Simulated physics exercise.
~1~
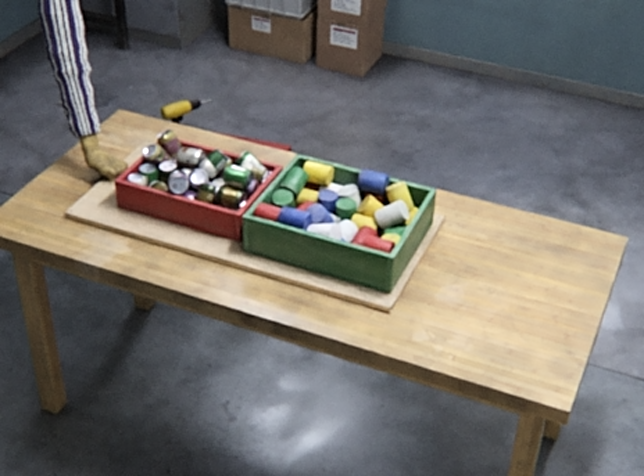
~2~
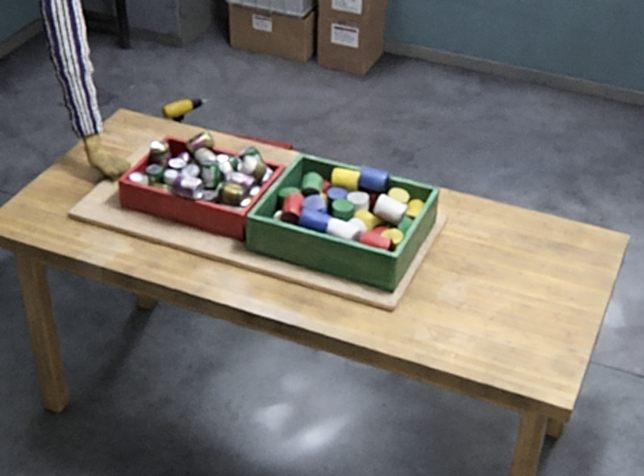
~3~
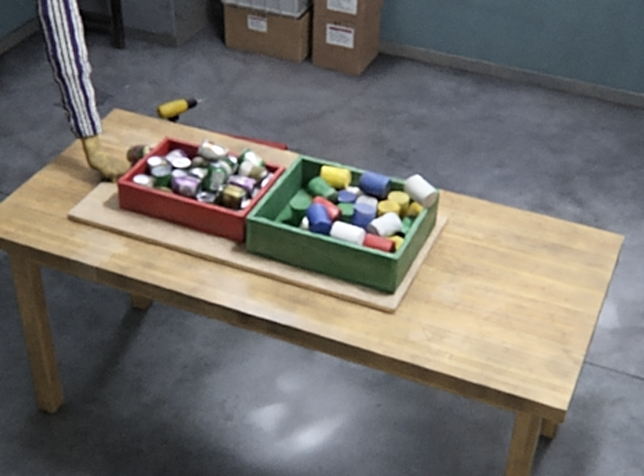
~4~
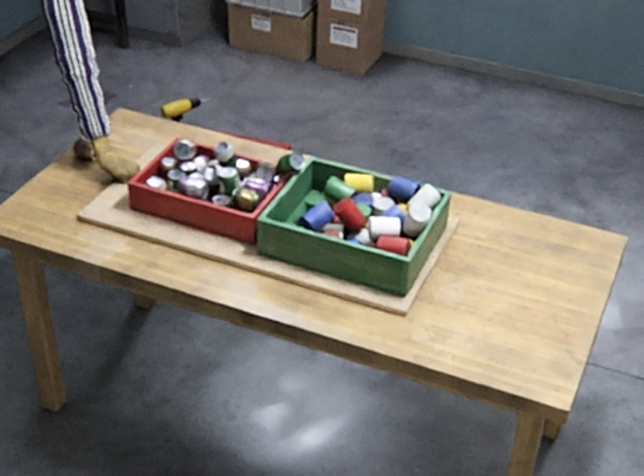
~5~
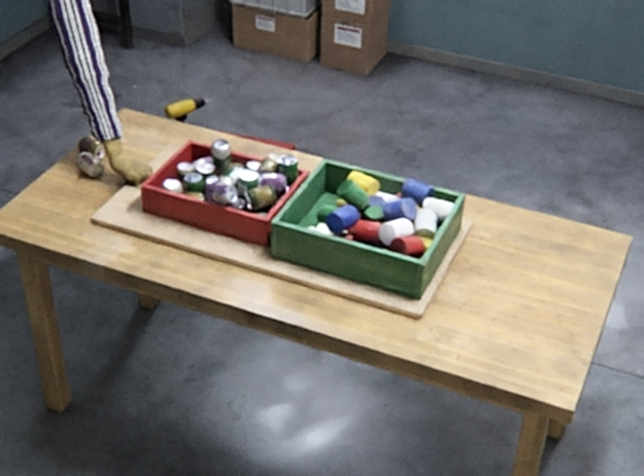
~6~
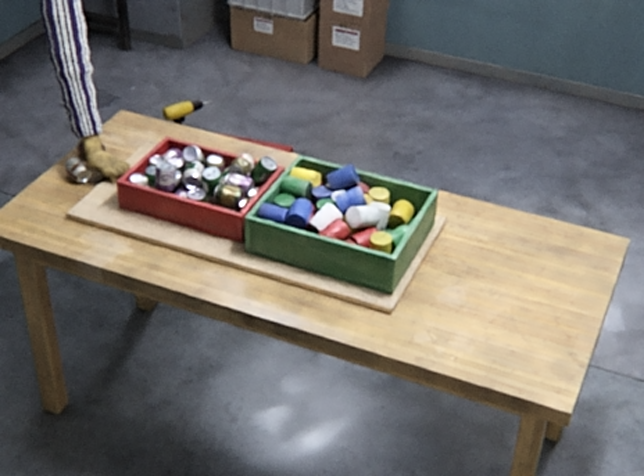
A board carrying a red box and a green box slides right, then back left.
